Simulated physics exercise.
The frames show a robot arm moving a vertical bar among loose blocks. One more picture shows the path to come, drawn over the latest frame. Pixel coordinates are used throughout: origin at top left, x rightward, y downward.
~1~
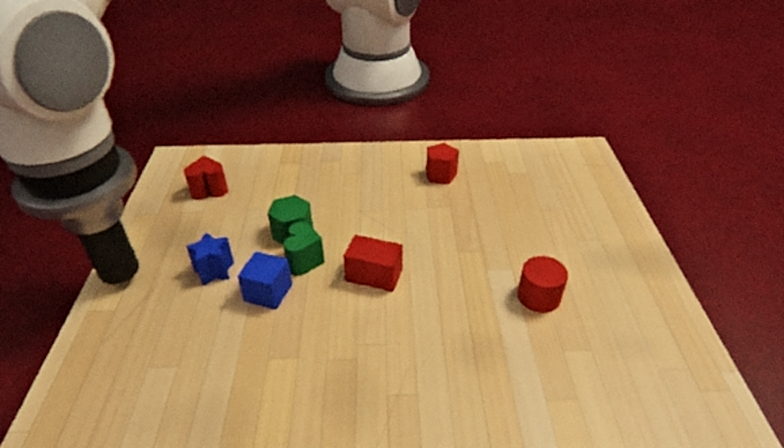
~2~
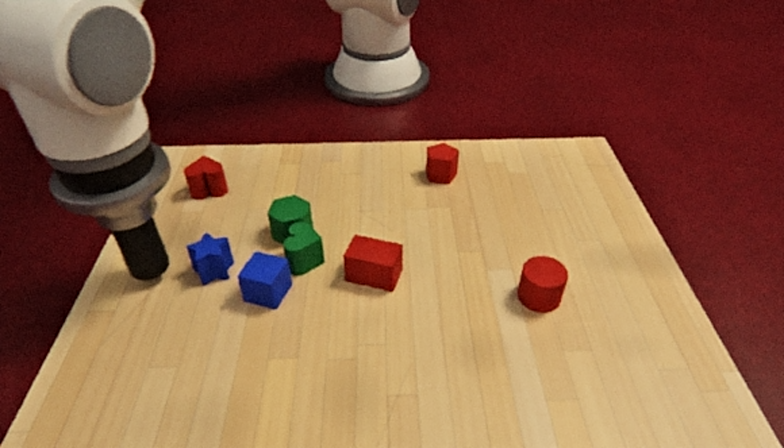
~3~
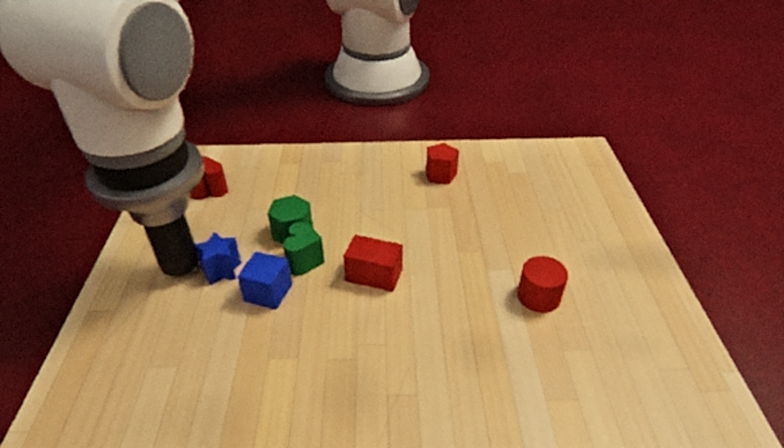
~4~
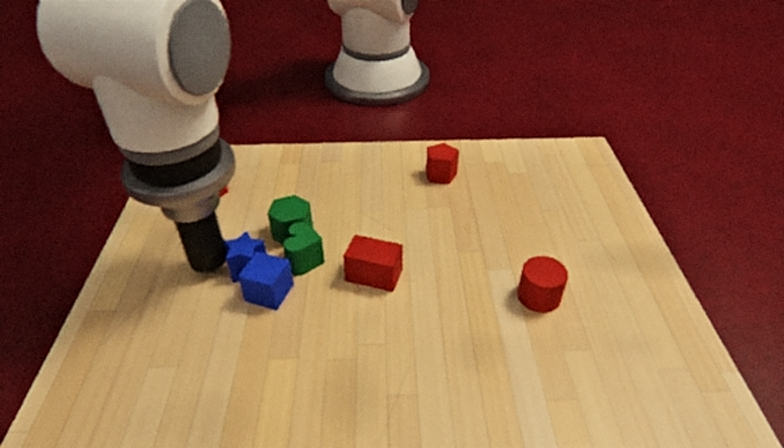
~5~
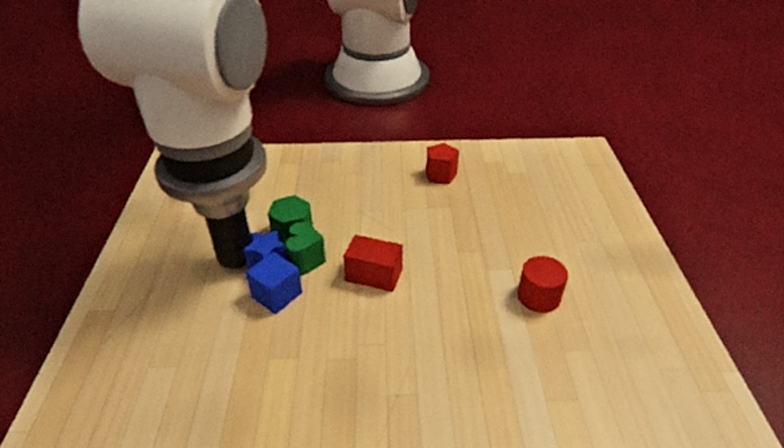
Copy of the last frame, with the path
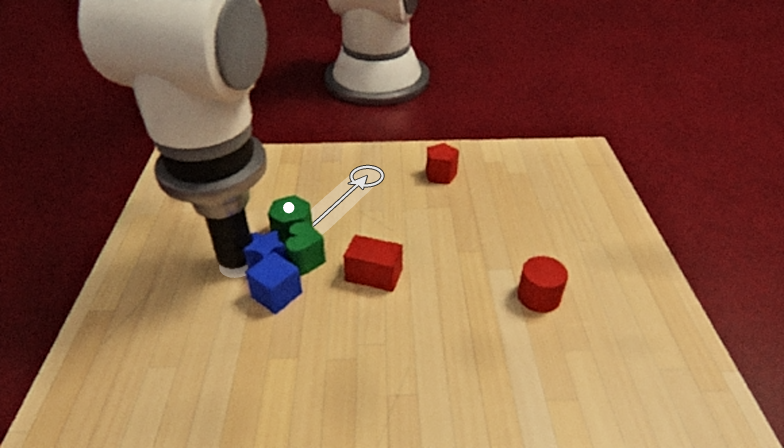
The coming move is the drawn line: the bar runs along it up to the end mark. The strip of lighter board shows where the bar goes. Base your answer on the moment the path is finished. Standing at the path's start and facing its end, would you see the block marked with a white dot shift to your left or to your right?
It shifts to the left.
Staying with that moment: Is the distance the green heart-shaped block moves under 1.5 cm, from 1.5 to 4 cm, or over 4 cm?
Between 1.5 and 4 cm.
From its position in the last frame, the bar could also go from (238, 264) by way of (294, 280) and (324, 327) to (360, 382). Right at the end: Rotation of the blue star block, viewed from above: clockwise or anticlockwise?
Short answer: Counterclockwise.
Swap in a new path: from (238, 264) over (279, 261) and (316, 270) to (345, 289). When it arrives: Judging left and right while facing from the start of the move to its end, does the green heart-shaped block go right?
My answer is no.
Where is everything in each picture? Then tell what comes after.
Tip of the bar (120, 272), middles of tops, blue star block (207, 246), blue square block (263, 267), green hexagonal block (289, 208), green heart-shaped block (301, 236), in the first frame.
Bar (150, 268), nothing pushed, in the second frame.
Bar (180, 264), blue star block (215, 245), in the third frame.
Bar (209, 260), blue star block (242, 245), in the fourth frame.
Bar (236, 257), blue star block (264, 242), blue square block (272, 270), green hexagonal block (289, 208), green heart-shaped block (302, 236), in the fifth frame.
The line goes from (238, 264) by way of (317, 222) to (367, 176); the dot is on the green hexagonal block.
On the path given first. One third of the way, bar (295, 230); blue star block (298, 236), turned 55° clockwise; blue square block (276, 271), turned 15° clockwise; green hexagonal block (313, 191), turned 15° anticlockwise; green heart-shaped block (330, 235).
Two thirds of the way, bar (334, 198); blue star block (298, 236), turned 55° clockwise; blue square block (276, 271), turned 15° clockwise; green hexagonal block (350, 162), turned 20° anticlockwise; green heart-shaped block (330, 235).
At the end, bar (367, 169); blue star block (298, 236), turned 55° clockwise; blue square block (276, 271), turned 15° clockwise; green hexagonal block (381, 136), turned 20° anticlockwise; green heart-shaped block (330, 235).
